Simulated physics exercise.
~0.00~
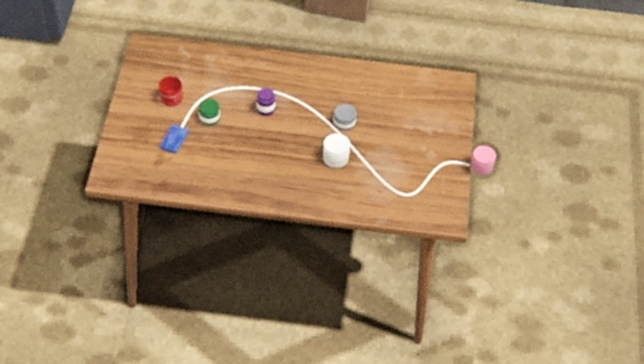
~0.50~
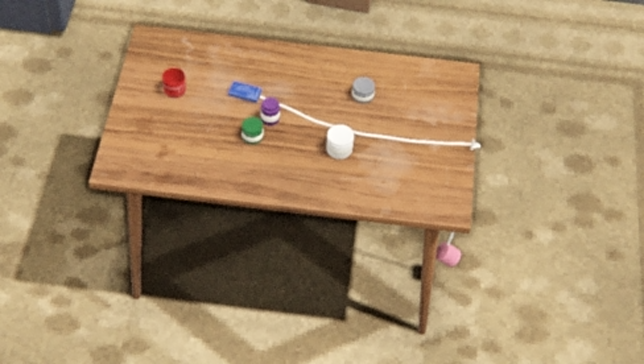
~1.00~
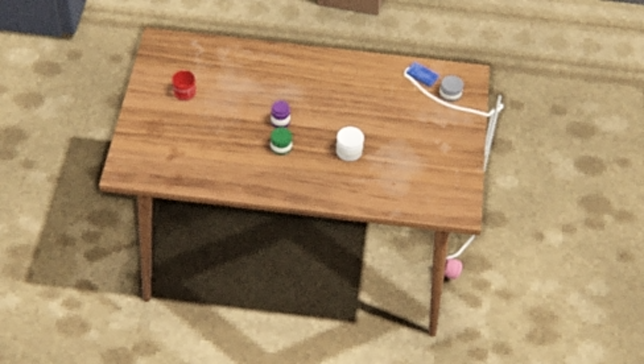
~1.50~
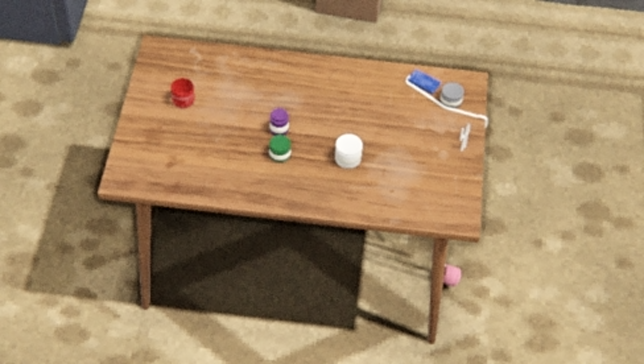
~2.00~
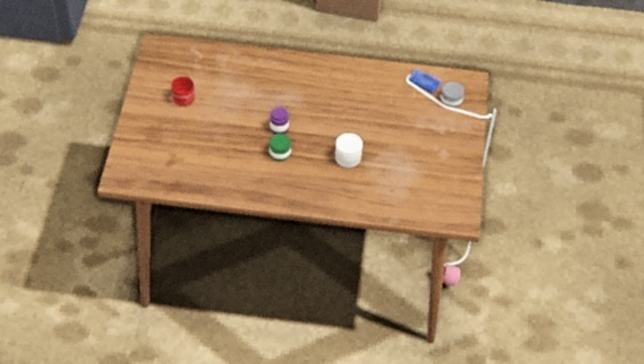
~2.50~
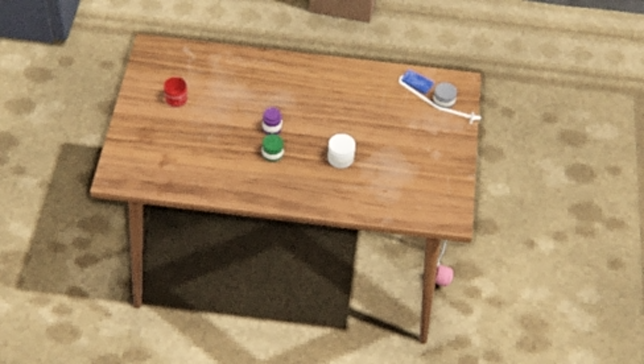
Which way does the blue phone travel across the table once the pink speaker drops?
The blue phone moves to the right, ending up near the far right corner of the table.
A wooden table stands on a patterned beige carpet, seen from above, with a blue phone on its left part joined by a white cable to a pink speaker at the right edge. A red cup, green and purple jars, a white tin and a grey canister also sit on top. The speaker drops over the edge, and the cable pulls the phone across the table. The green jar shifts right beside the purple one, which moves slightly, and the grey canister slides to the right. Finally the phone and canister rest near the far right corner, with the speaker low by the right leg.
